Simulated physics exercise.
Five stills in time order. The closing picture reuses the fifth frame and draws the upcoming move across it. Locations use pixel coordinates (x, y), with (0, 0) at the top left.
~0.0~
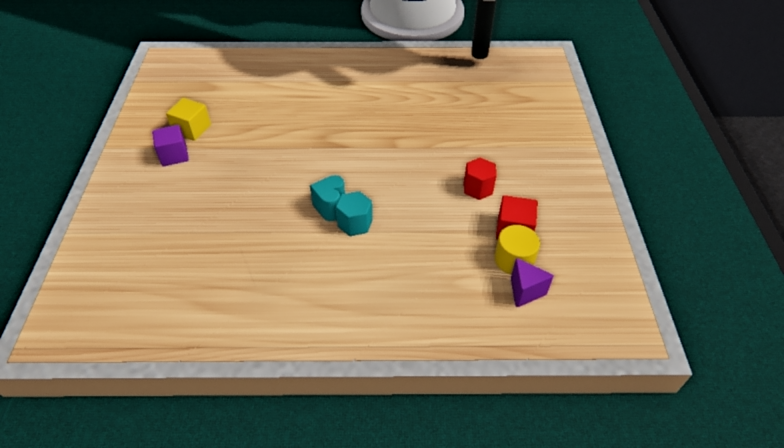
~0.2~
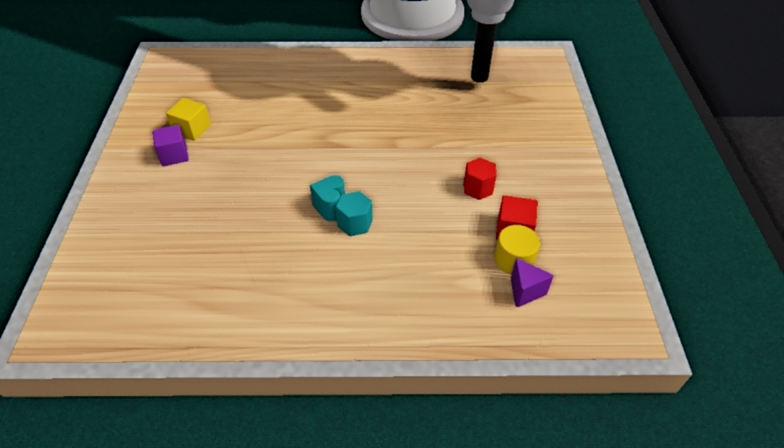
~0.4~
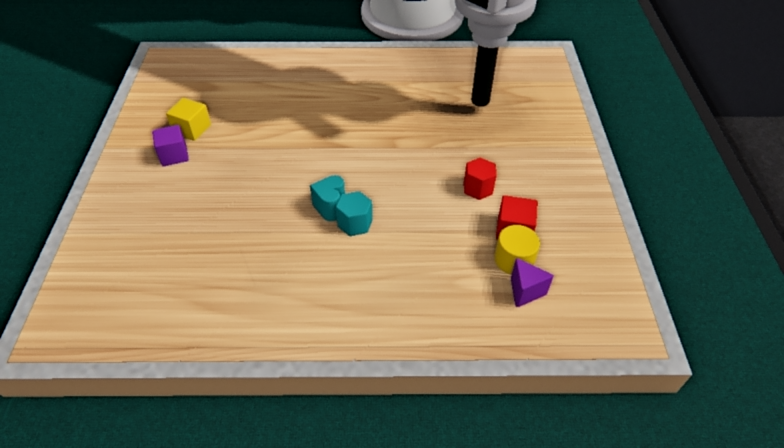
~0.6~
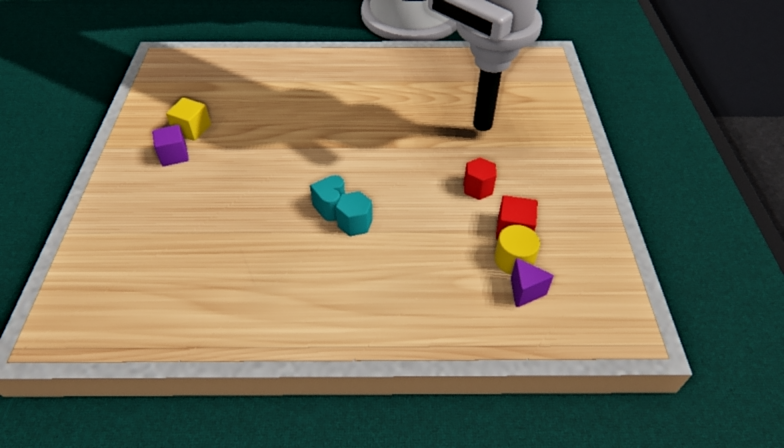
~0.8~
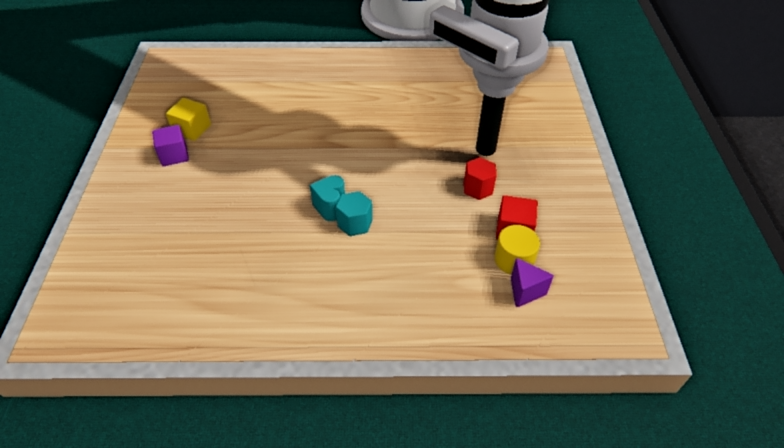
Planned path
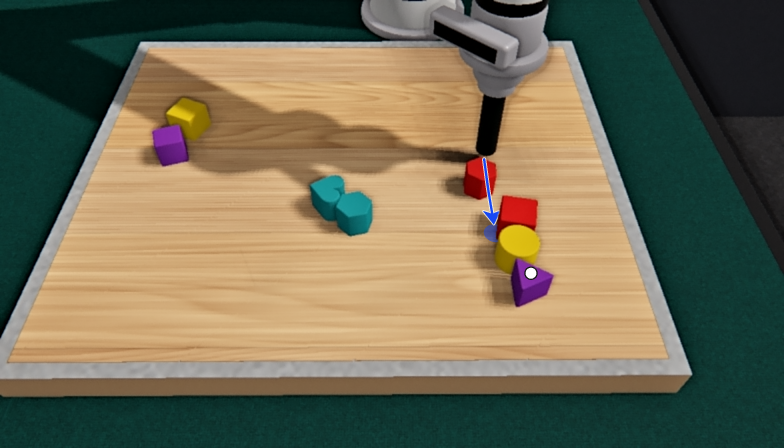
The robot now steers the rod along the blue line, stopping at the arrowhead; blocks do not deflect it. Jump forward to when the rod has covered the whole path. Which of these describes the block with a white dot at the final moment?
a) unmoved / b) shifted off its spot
b - shifted off its spot.
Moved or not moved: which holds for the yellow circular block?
It shifts.
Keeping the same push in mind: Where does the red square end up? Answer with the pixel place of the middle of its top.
My prediction: (534, 222).
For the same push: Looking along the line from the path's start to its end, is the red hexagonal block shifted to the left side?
I expect not.
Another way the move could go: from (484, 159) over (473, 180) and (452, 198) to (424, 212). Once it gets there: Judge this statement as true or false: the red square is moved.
The statement is incorrect.
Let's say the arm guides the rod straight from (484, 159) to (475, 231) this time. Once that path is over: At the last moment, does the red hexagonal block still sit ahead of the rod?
Yes.
Path on the board, from (484, 159) to (495, 233); the dot is on the purple triangle.
On the path given first. One third of the way, rod (489, 174); red hexagonal block (479, 178).
Two thirds of the way, rod (493, 199); red hexagonal block (471, 196), turned 45° clockwise.
At the end, rod (497, 225); red hexagonal block (469, 198), turned 55° clockwise; red square (534, 222), turned 55° anticlockwise; yellow circular block (531, 256); purple triangle (531, 283), turned 30° anticlockwise.
